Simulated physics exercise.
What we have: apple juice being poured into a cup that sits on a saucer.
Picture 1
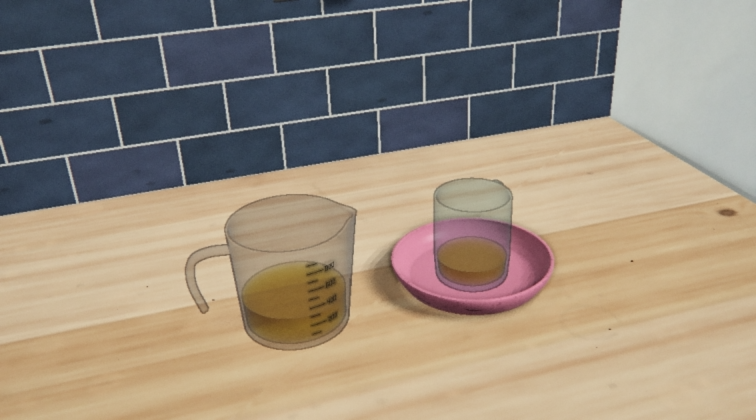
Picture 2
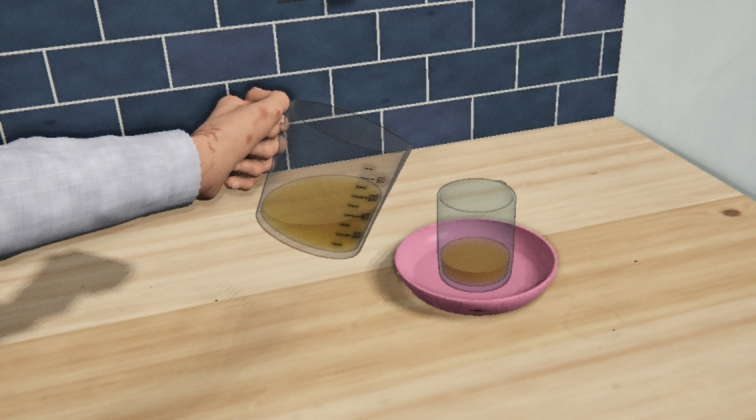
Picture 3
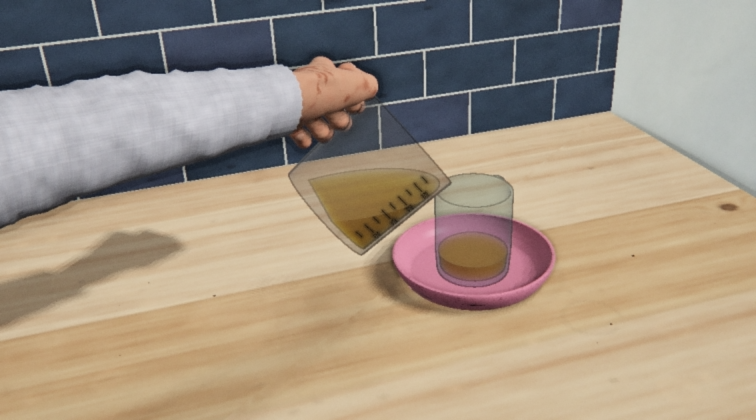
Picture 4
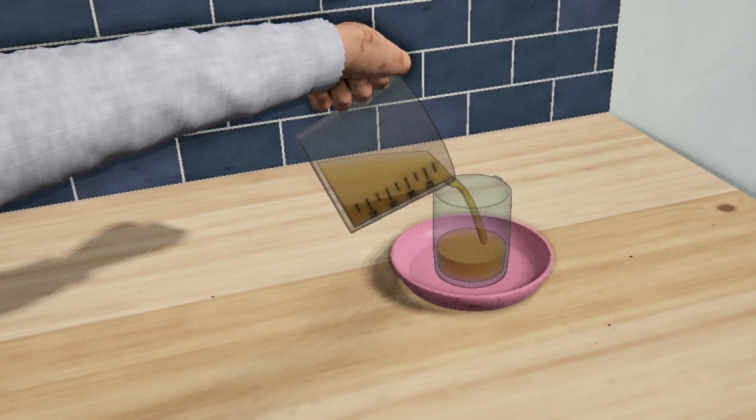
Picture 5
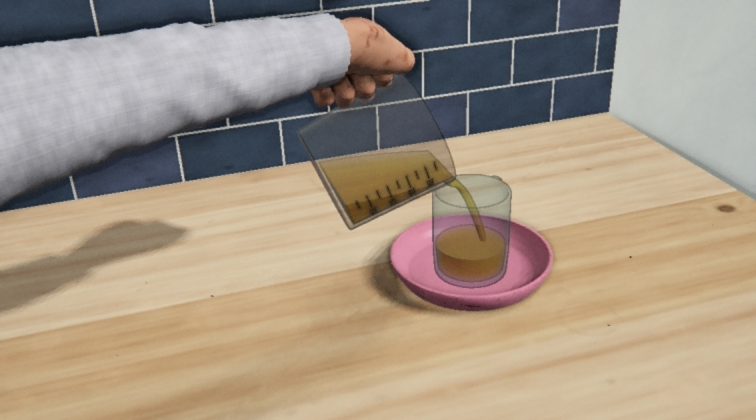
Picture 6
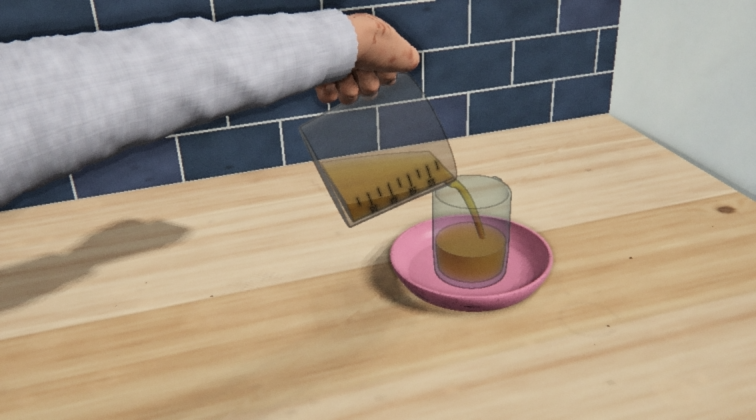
A hand in a light sleeve lifted the clear measuring jug from the wooden counter, tilted it toward the right, and poured apple juice into a partly filled cup sitting on a pink saucer.
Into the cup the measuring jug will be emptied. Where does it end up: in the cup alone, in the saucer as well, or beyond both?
It stays in the cup.
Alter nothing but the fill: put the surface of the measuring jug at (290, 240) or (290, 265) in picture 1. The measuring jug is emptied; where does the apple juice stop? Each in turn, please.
In turn: Floods the top, saucer too.
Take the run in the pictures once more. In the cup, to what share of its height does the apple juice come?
Level: Near 80 per cent.
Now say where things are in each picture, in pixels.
The first picture shows before the pour; measuring jug (292, 268) about a quarter full; cup (472, 232) about a quarter full; saucer (506, 302) dry.
In the second picture, the measuring jug is on its way; measuring jug (329, 176) tipped 25° with all of its load; cup about a quarter full, surface at (475, 255).
The third picture shows the apple juice nears the lip; measuring jug (371, 173) tipped 55° with all of its load; cup (473, 227) about a quarter full.
The fourth picture shows pouring; measuring jug (377, 155) tipped 70° with nearly all of its load; cup about a quarter full, surface at (471, 246).
The fifth picture shows pouring; measuring jug (378, 152) tipped 70° with about three quarters of its load; cup (471, 228) about a third full.
The sixth picture shows pouring; measuring jug (379, 150) tipped 70° with about three quarters of its load; cup about a third full, surface at (471, 239); saucer (504, 299) dry.
A moment on, the cup is about half full; the saucer is dry.
Further on, the cup is about three quarters full; the saucer is dry.
When it is over, the cup is about three quarters full; the saucer is dry.
